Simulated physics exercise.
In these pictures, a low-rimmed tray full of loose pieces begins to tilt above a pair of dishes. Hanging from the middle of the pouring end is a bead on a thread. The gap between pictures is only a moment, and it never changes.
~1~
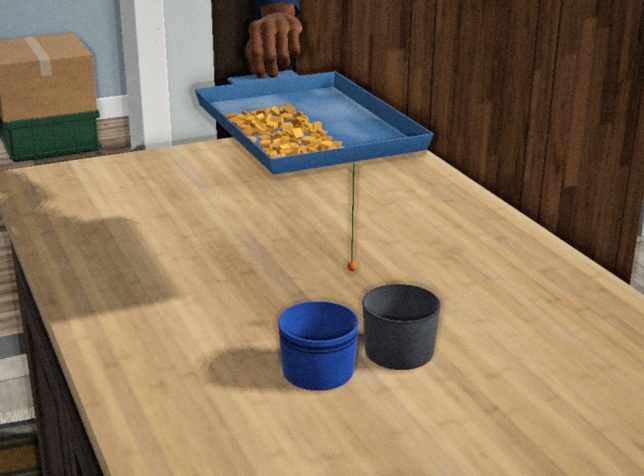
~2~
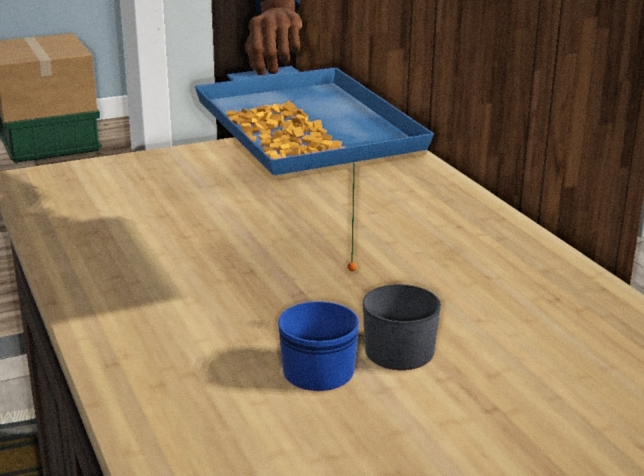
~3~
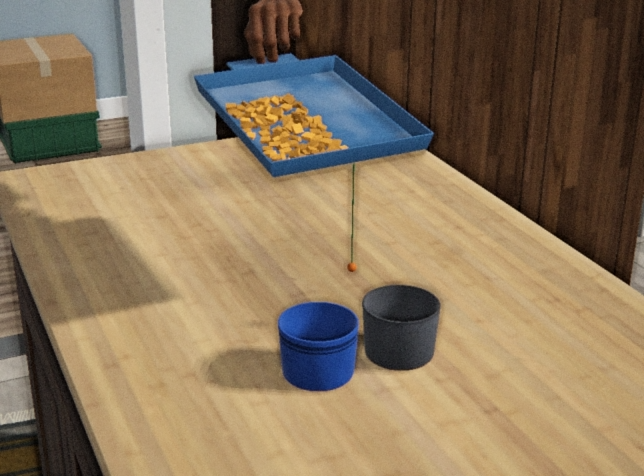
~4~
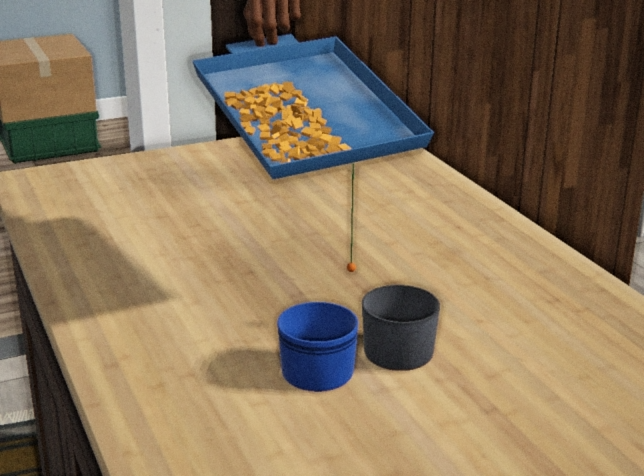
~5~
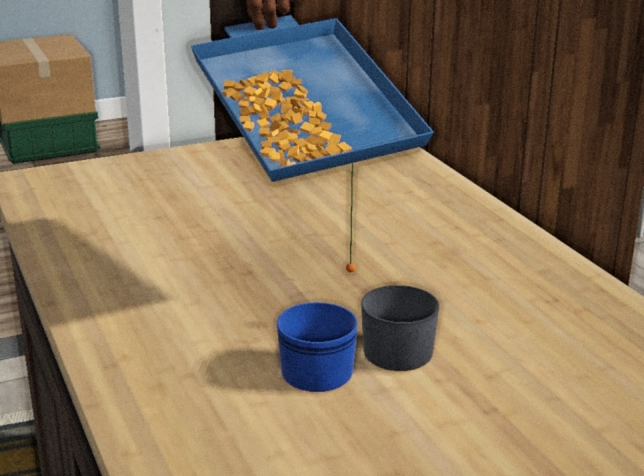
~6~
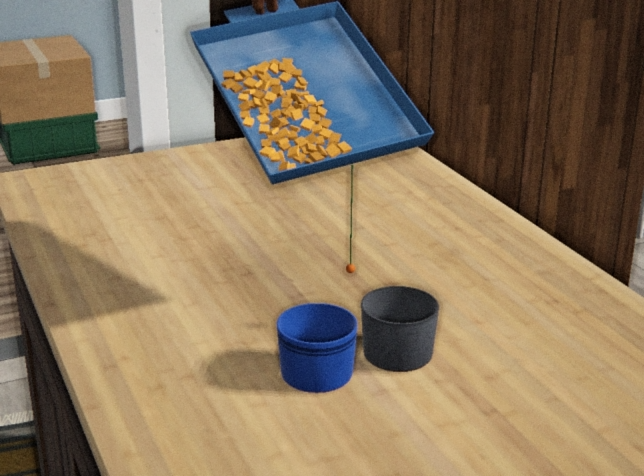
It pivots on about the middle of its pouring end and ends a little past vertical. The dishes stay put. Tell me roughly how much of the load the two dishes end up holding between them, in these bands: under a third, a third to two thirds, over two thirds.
Between them they hold a third to two thirds of it.
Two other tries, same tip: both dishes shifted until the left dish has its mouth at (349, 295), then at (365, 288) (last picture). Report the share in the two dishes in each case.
In order: 20 percent and 10 percent.
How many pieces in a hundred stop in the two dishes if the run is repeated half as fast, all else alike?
Roughly 40 %.
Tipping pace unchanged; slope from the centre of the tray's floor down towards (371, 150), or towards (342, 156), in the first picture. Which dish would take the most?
The first try: The right dish. The second: The left one.
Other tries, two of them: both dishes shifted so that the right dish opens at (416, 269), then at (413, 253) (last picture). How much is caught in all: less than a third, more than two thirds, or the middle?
First: Under a third; second: Below one third.
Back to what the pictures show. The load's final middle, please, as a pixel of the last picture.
Once nothing moves, the middle sits near (308, 359).
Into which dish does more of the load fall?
That one is the one on the left.
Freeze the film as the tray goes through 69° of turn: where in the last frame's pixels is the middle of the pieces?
About (293, 160).
Just after the last frame, tray tipped steeply; almost all on the tray; just a few in the air.
A moment on, tray tipped past a quarter turn; roughly a quarter on the tray; roughly a quarter in the left dish; about a tenth outside both; roughly half in the air.
Further on, tray tipped past a quarter turn; roughly half in the left dish; just a few in the right dish; roughly half outside both.
When it is over, tray tipped past a quarter turn; roughly half in the left dish; just a few in the right dish; roughly half outside both.
